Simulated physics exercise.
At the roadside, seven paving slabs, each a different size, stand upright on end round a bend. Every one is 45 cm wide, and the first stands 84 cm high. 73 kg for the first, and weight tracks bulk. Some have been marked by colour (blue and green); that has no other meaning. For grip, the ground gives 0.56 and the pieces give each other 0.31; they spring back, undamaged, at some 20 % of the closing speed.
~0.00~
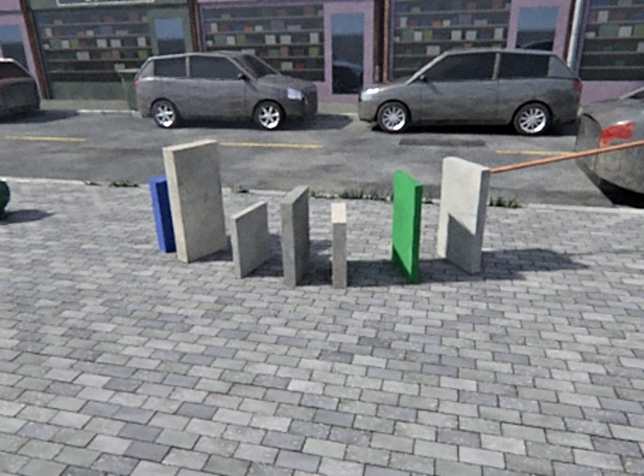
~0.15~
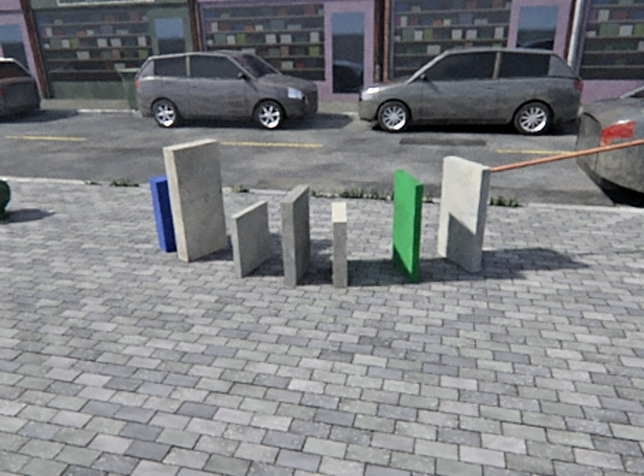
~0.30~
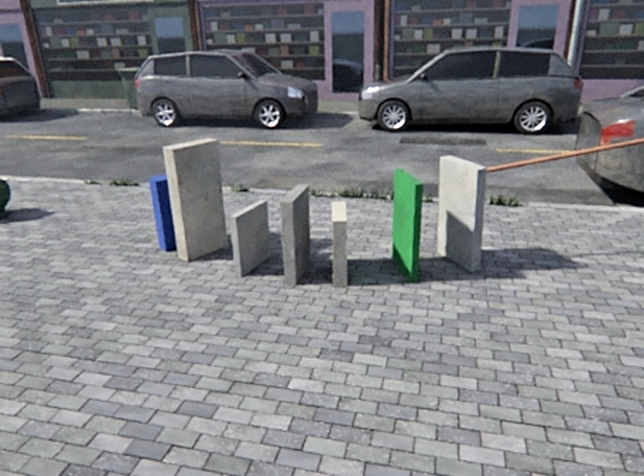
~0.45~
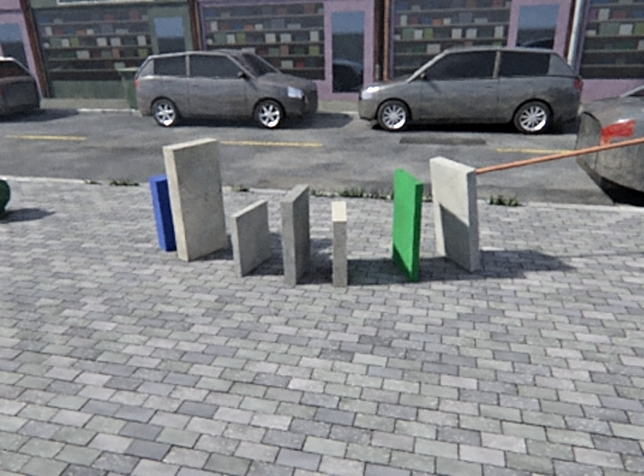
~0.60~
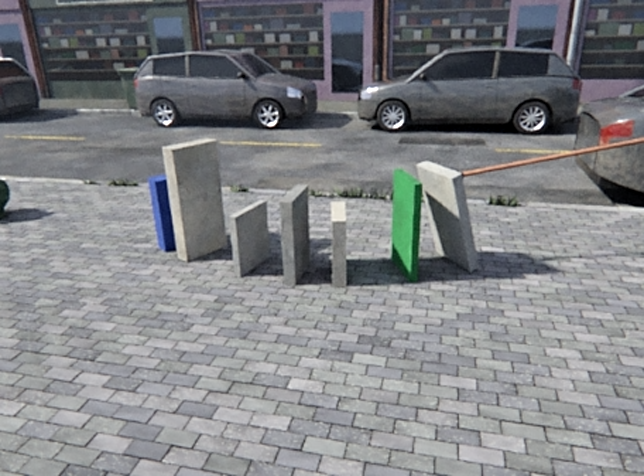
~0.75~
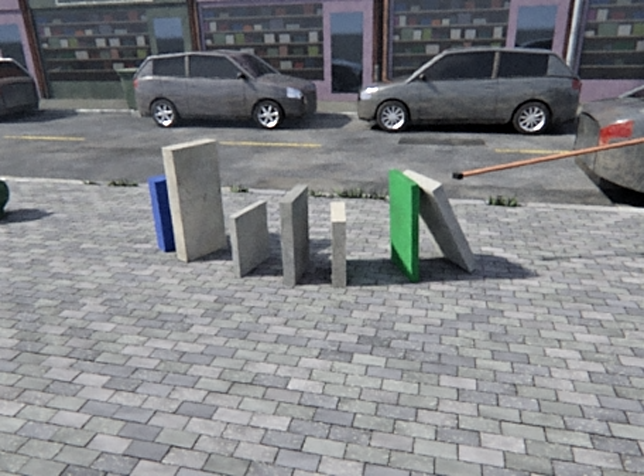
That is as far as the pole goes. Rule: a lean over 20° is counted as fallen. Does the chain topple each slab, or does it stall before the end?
Pretty sure some hold out.
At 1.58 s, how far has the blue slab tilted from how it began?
0°.
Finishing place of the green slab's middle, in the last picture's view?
Around (358, 265).
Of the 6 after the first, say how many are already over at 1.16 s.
Count at that time: 2.
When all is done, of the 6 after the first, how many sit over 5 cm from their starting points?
My count gives 4.
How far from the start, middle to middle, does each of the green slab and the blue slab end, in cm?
Distances: Green 50, blue 0 (cm).
After 1.16 s, 2 of the 6 other slabs over; green slab 53° from how it stood.
After 1.58 s, 4 of the 6 other slabs over; green slab lying flat.
In the end (8.7 s), 4 of the 6 other slabs over; green slab lying flat; blue slab unmoved. Two left standing. From the last view, middles, green slab near (358, 265), blue slab near (180, 211).
